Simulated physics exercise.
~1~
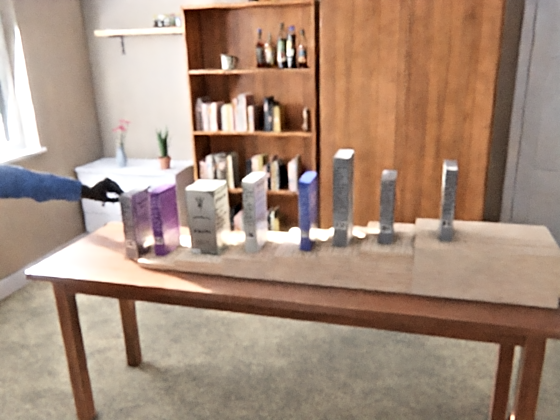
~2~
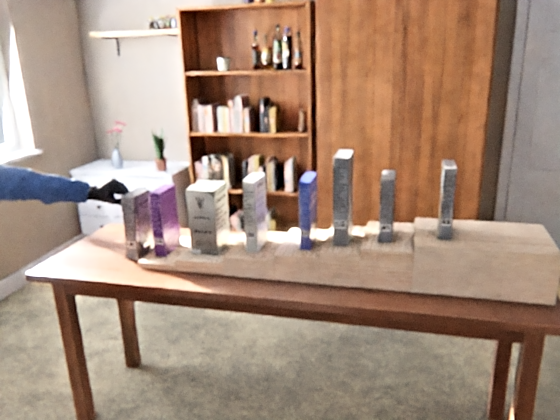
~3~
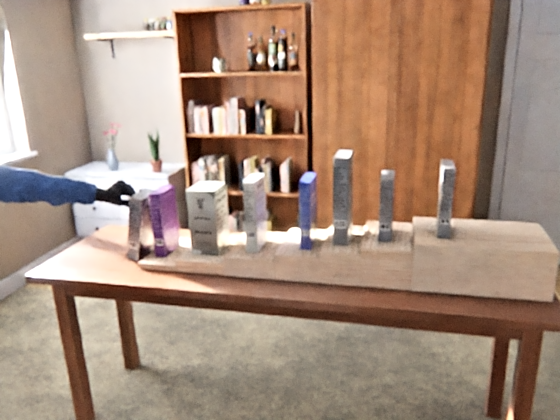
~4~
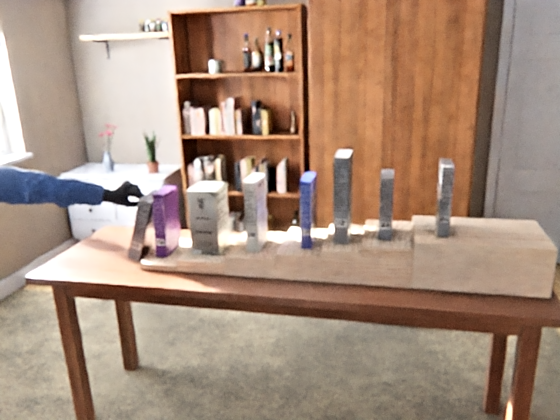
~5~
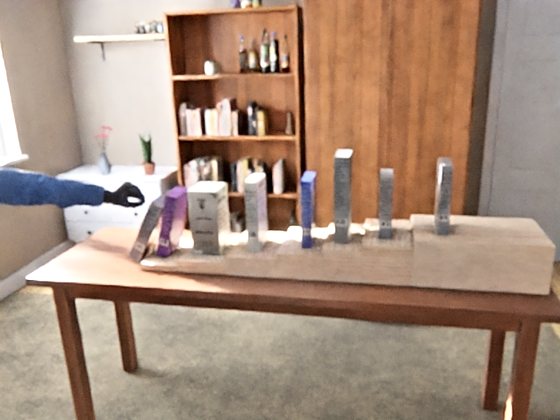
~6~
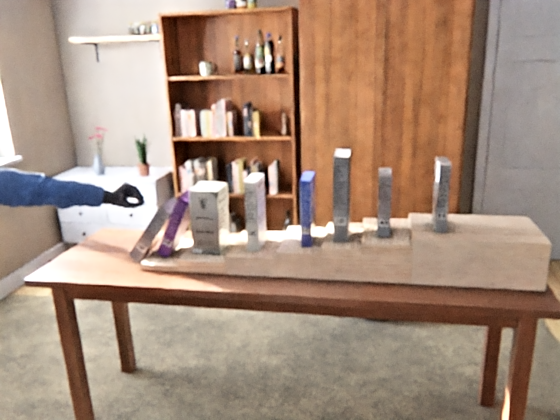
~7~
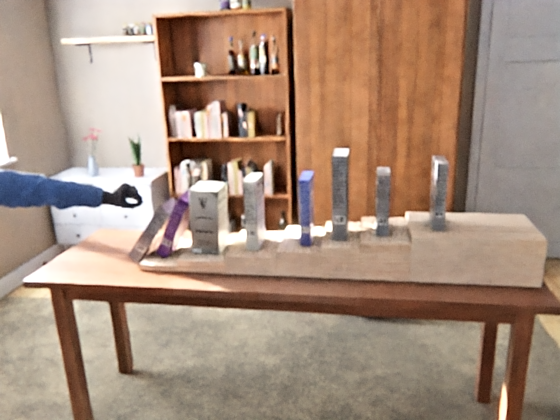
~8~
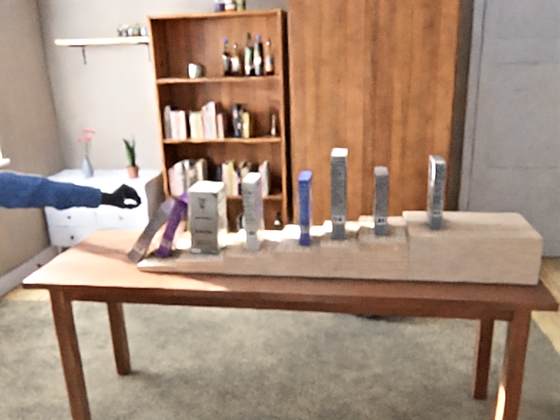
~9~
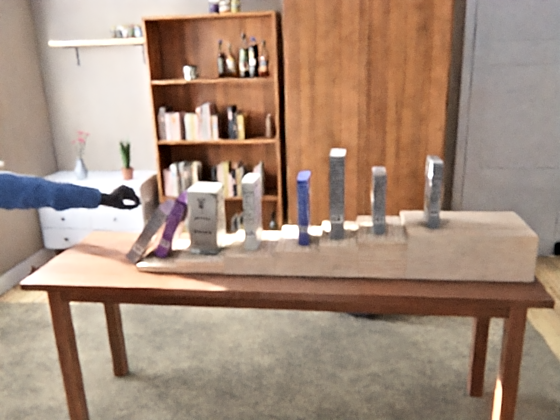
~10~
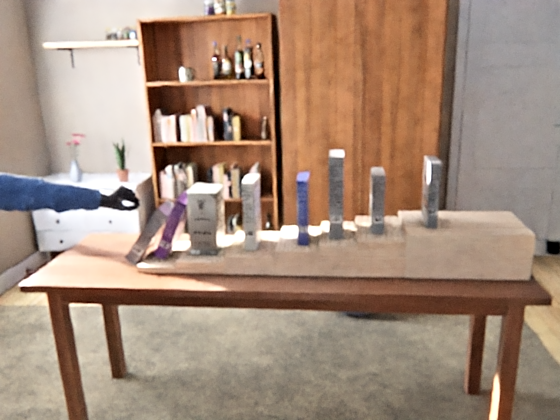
A dark-gloved hand in a blue sleeve reaches in from the left toward a row of upright boxes climbing low wooden steps on a table, with a bookcase behind. It pushes the first grey box, which tips to the right toward its purple neighbour. The grey box leans into the purple one, and that tilts to the right as well, up against the wider grey box beside it. There the motion stops, and the hand hovers just behind as the view drifts slightly. At the end the first two boxes rest at a slant, while the blue box and the others still stand upright.
